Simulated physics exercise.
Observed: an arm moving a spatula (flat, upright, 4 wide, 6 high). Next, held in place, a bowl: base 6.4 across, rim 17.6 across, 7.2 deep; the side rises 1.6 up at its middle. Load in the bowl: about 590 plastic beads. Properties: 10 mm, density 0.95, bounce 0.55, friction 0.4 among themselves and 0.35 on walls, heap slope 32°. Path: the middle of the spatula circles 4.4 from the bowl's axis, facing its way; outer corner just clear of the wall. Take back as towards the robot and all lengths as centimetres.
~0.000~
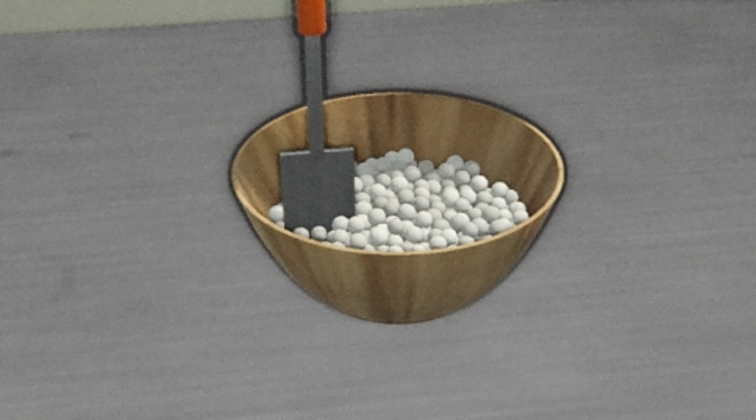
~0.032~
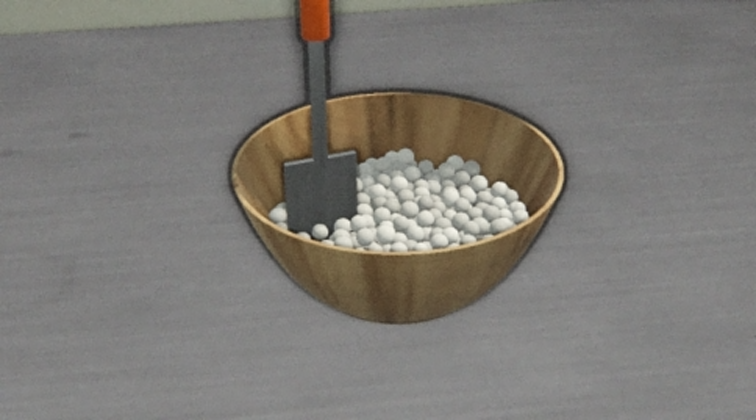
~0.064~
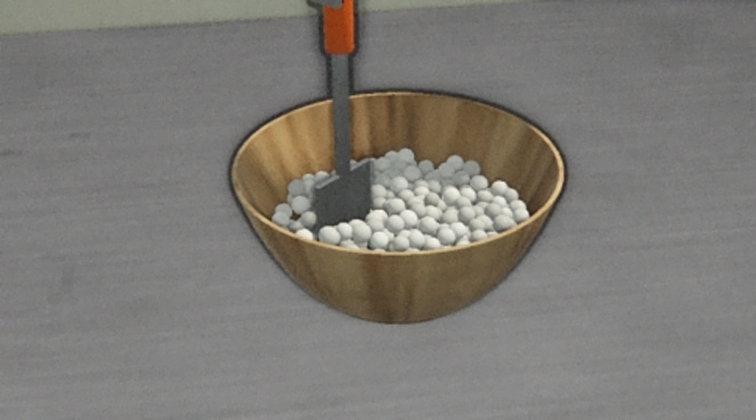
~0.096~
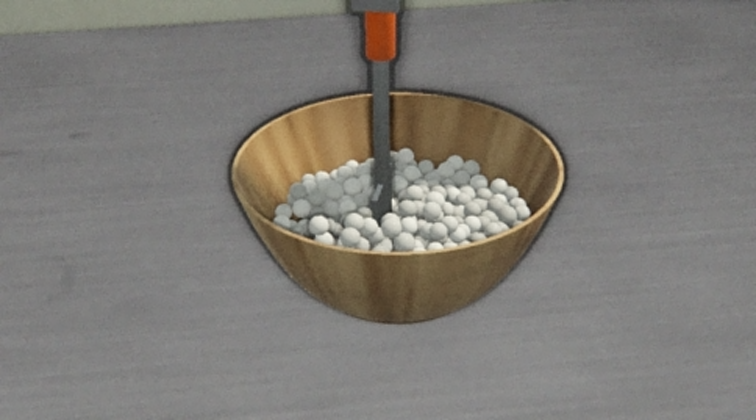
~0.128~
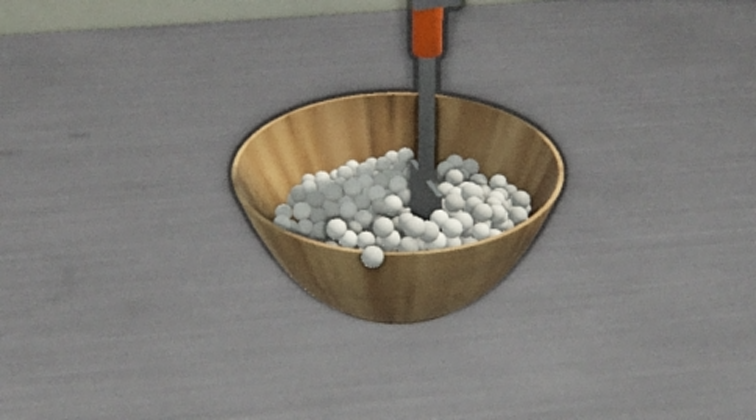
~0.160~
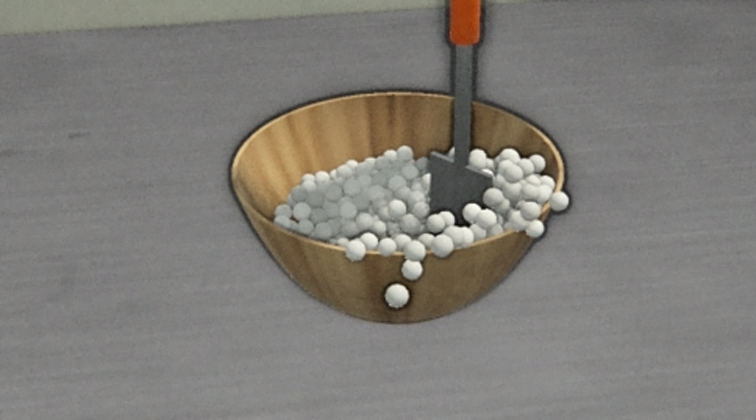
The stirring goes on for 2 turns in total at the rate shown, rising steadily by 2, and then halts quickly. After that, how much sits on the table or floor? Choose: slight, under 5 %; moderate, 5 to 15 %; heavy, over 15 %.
It is heavy.
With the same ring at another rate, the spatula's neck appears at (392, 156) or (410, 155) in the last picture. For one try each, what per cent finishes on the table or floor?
About 10 % for one try and about 15 % for the other, in order.
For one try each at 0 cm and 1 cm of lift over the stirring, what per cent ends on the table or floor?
Estimates: 45 % and 35 %.
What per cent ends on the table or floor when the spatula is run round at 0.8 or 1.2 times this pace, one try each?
Estimates in order: Some 20 % and some 35 %.
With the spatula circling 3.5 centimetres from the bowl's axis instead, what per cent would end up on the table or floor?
It would be near 25 per cent.
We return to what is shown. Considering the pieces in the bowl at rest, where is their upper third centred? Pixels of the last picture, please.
Centre of top third: Approx. (410, 224).
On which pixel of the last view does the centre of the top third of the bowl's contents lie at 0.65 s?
(424, 223).
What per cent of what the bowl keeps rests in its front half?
Around 50 per cent of what the bowl keeps.
After 0.40 s, 359° round, highest piece 12 above the table; 465 in the bowl, 72 on the table or floor, 56 in flight or on the tool.
After 0.65 s, 227° round, highest piece 8 above the table; 425 in the bowl, 161 on the table or floor, 7 in flight or on the tool.
After 0.97 s, 0° round, highest piece 6 above the table; 425 in the bowl, 168 on the table or floor.
After 1.67 s, 0° round, highest piece 6 above the table; 425 in the bowl, 168 on the table or floor.
In the end, 425 in the bowl, 168 on the table or floor. That is 28 % on the table or floor.
